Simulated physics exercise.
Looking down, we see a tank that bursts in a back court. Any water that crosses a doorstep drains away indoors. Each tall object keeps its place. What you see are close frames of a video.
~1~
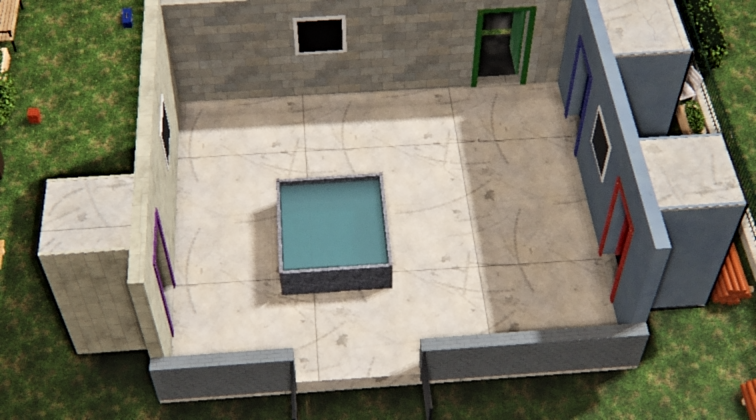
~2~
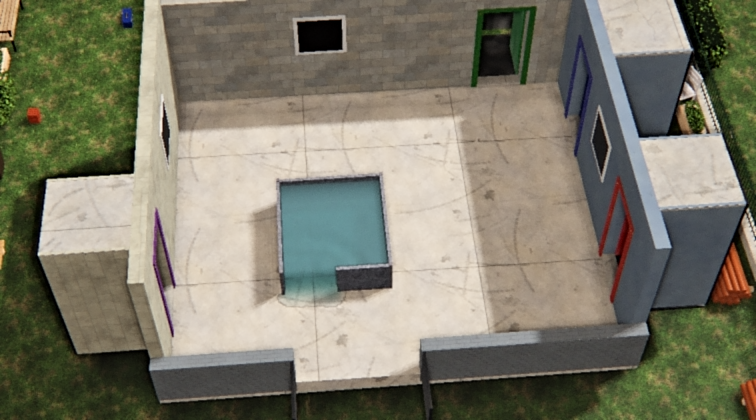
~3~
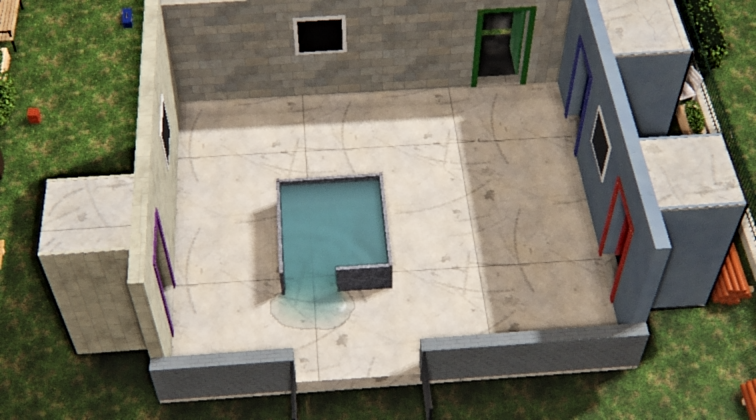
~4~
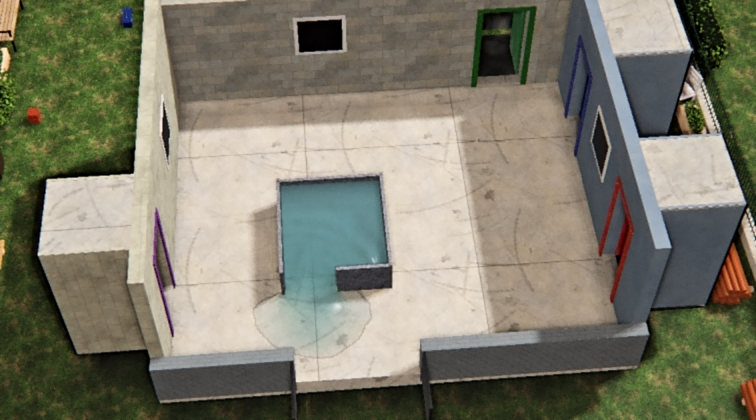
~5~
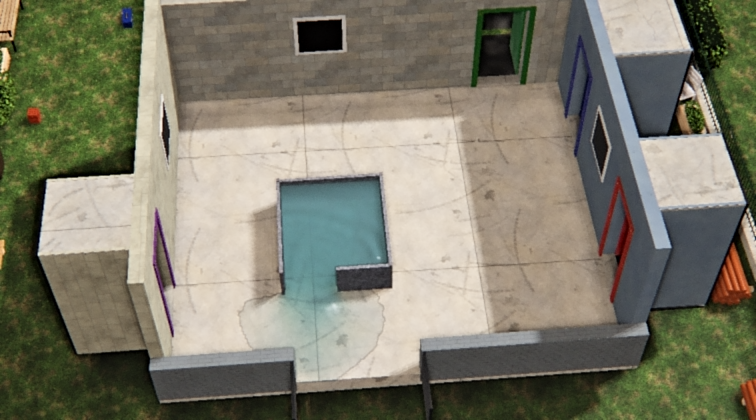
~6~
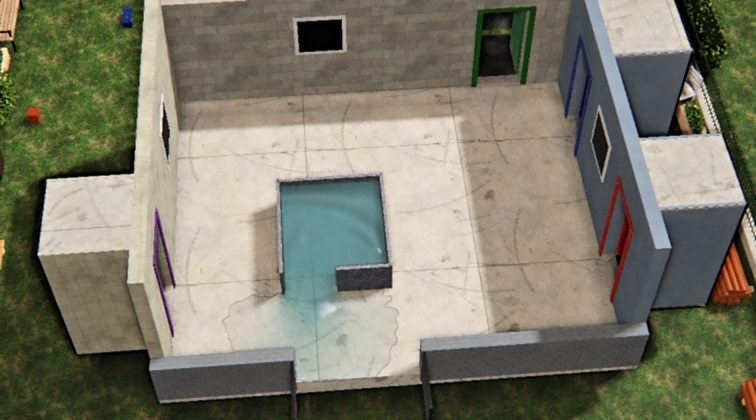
Water pours through a gap in the tank's front wall and spreads across the pale court.
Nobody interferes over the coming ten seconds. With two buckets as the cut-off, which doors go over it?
One by one: The red door will most likely keep inside the limit, the blue door will most likely keep inside the limit, the green door will most likely keep inside the limit, the purple door will most likely keep inside the limit.
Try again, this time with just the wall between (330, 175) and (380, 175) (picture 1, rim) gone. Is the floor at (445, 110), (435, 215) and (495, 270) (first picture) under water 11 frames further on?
Going in your order, I'd say drenched, then still bare, then still bare.
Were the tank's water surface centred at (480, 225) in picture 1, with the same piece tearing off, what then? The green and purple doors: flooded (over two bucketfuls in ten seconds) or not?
The green tops the threshold, and the purple remains within limits.
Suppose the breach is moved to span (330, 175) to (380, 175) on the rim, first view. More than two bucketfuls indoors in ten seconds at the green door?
The green door ends up above.
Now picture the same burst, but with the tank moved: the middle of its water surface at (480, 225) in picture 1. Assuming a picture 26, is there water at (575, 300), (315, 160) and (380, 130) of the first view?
One after the other: Awash, clear, no water.
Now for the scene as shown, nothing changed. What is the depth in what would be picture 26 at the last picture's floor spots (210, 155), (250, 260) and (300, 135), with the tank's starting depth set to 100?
Going in order, that's 0, 4 and 0 %.
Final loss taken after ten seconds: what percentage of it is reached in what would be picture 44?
About 80 %.
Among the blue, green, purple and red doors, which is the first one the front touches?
That would be the purple one.
A moment on, water covers 10 % of the floor; the red door not reached, the blue door not reached, the green door not reached, the purple door not reached.
Next, water covers 15 % of the floor; the red door not reached, the blue door not reached, the green door not reached, the purple door wet at the sill, nothing in.
Then, water covers 25 % of the floor; the red door not reached, the blue door not reached, the green door not reached, the purple door wet at the sill, nothing in.
Later, water covers 35 % of the floor; the red door not reached, the blue door not reached, the green door not reached, the purple door under two buckets in.
In the end, water covers 45 % of the floor; the red door not reached, the blue door not reached, the green door wet at the sill, nothing in, the purple door under two buckets in.
